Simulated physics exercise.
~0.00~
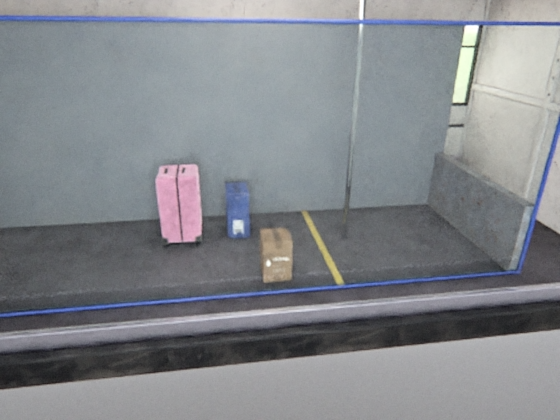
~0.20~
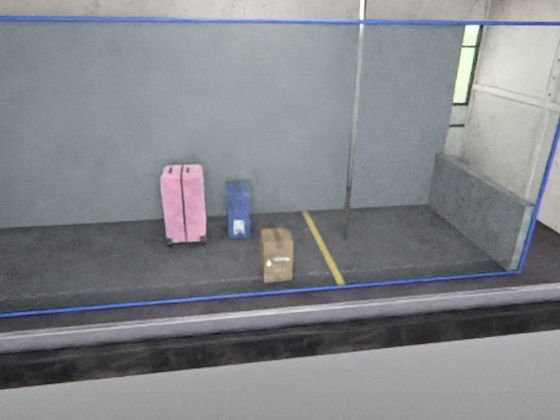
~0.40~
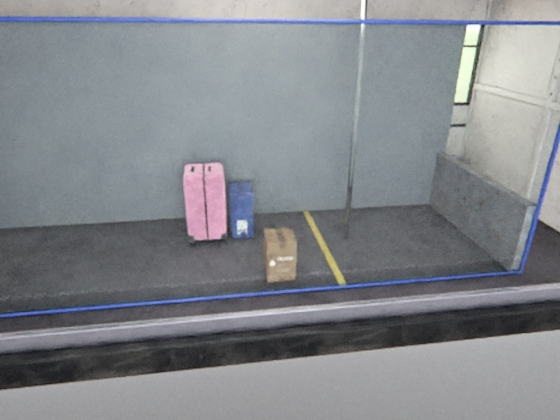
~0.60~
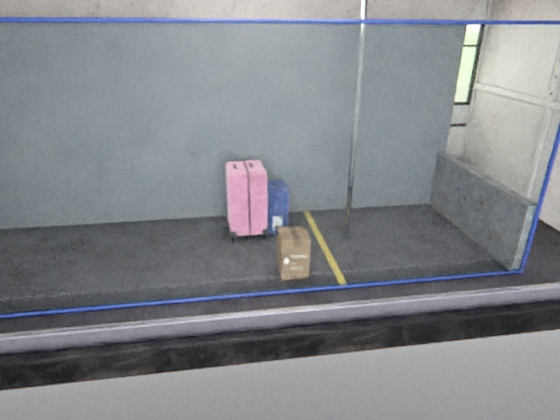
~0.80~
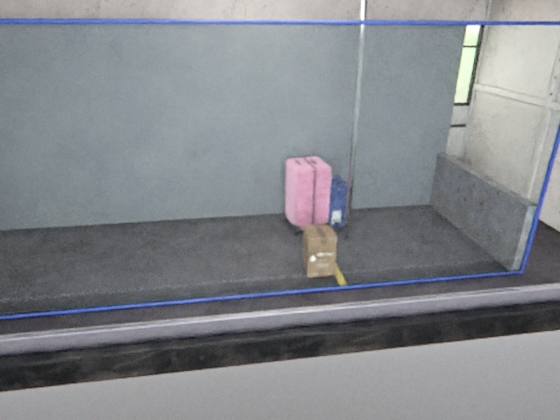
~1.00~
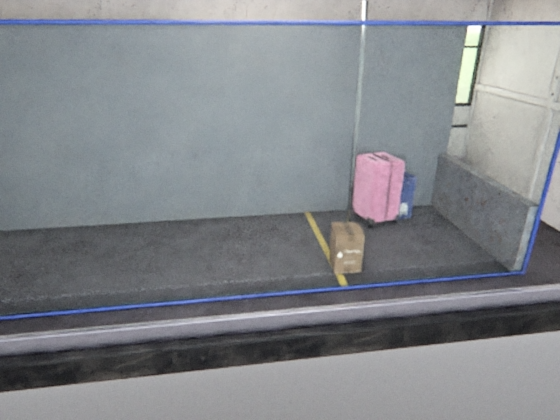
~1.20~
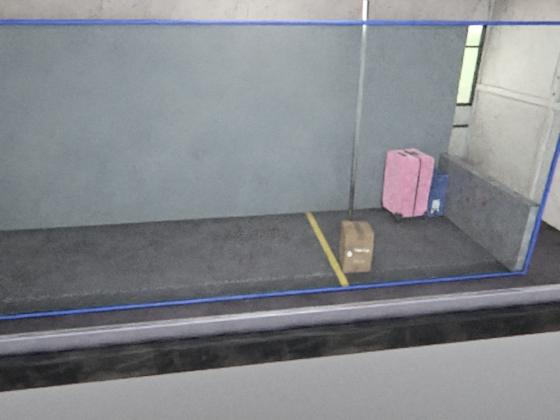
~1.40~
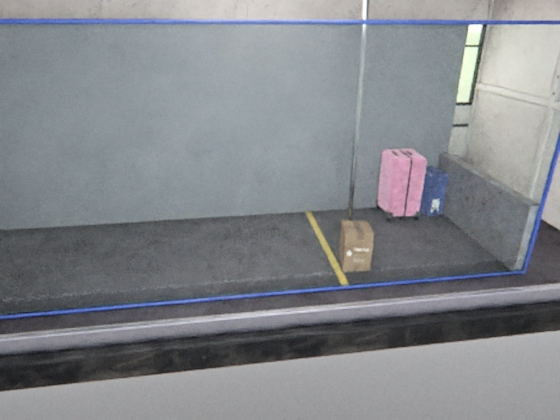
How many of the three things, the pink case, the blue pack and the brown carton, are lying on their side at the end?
None of them are. The pink case, the blue pack and the brown carton are all still upright at the end.
A pink wheeled case stands upright at the left of a blue pack and a brown carton on the dark floor of a grey-walled bay, seen from the front and slightly above by a gently swaying camera. A pole and a yellow floor line are to their right. The pink case rolls right first, turning a little as it closes on the blue pack. Then all three travel right and cross the line, the carton going less far. The blue pack stops by the low wall at the right, and the pink case shifts slightly back left. The carton rests upright just past the line.
